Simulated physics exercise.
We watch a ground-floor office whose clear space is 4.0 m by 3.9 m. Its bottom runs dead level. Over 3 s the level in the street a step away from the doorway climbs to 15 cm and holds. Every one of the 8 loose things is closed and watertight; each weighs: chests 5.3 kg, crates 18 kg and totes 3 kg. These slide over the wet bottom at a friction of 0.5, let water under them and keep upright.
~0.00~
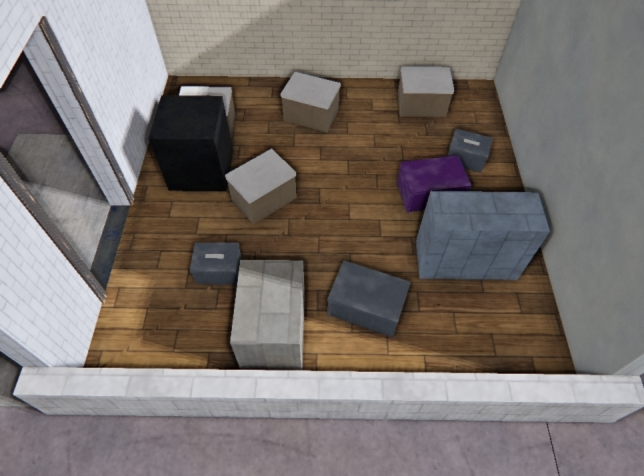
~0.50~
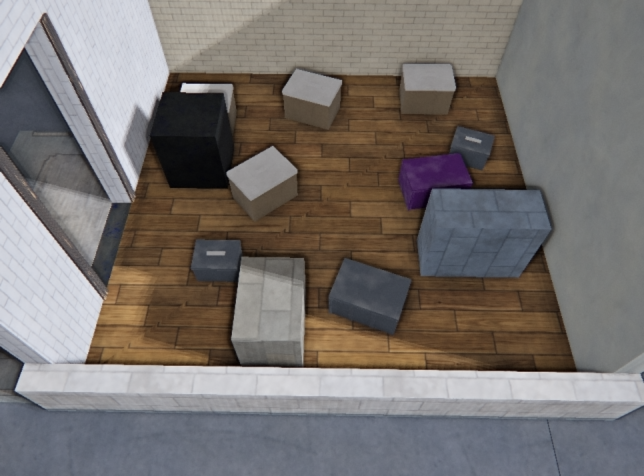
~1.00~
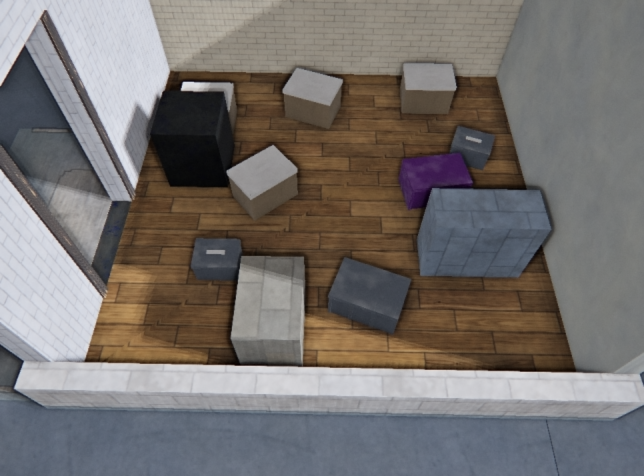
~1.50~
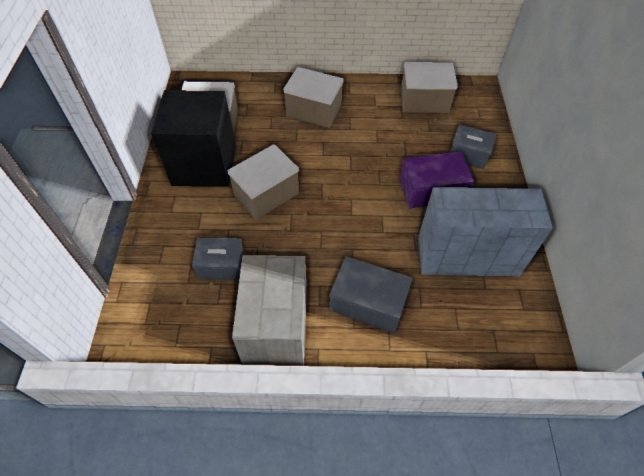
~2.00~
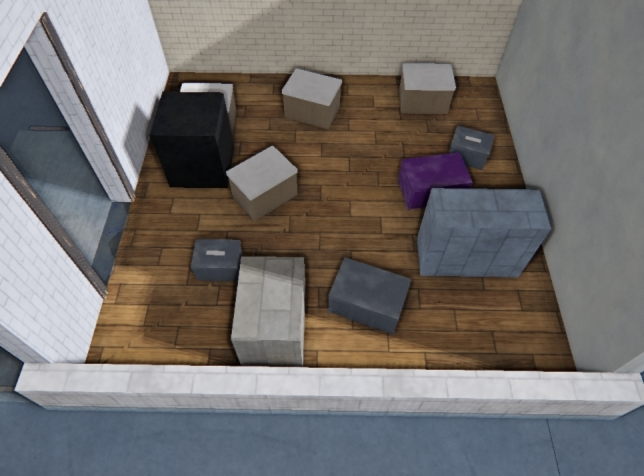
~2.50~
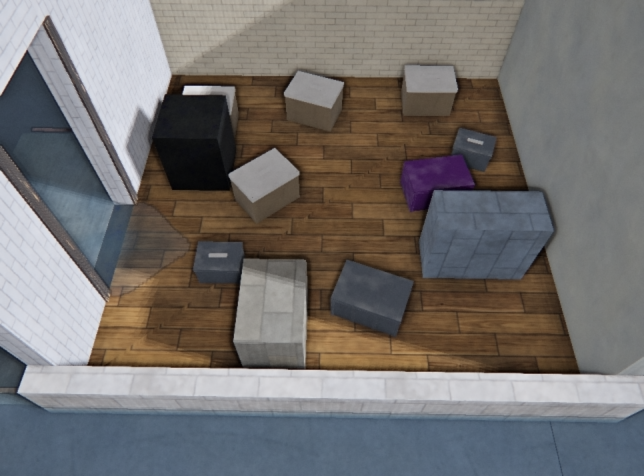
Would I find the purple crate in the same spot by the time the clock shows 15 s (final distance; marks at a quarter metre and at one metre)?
Expect it to be pushed part of a metre.
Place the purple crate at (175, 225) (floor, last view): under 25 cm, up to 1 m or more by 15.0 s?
It goes a long way.
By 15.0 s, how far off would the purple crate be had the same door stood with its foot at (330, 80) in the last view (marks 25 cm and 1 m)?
The purple crate remains where it was.
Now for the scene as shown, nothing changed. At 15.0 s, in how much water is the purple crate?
Near 10 cm deep.
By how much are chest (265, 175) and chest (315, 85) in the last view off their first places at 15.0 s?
Shifts: 200 cm / 80 cm.
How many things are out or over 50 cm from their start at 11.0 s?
The answer is 3.
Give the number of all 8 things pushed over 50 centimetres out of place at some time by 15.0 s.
The number is 6.
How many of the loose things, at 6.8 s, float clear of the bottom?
The count is 2.
After 3.5 s the purple crate is near (439, 173), 0.0 m from its start, aground; 0 afloat.
After 6.8 s the purple crate is near (439, 173), 0.0 m from its start, aground; 2 afloat.
After 11.0 s the purple crate is near (439, 173), 0.0 m from its start, aground; 5 afloat.
After 15.0 s the purple crate is near (516, 188), 0.7 m from its start, afloat; 8 afloat.
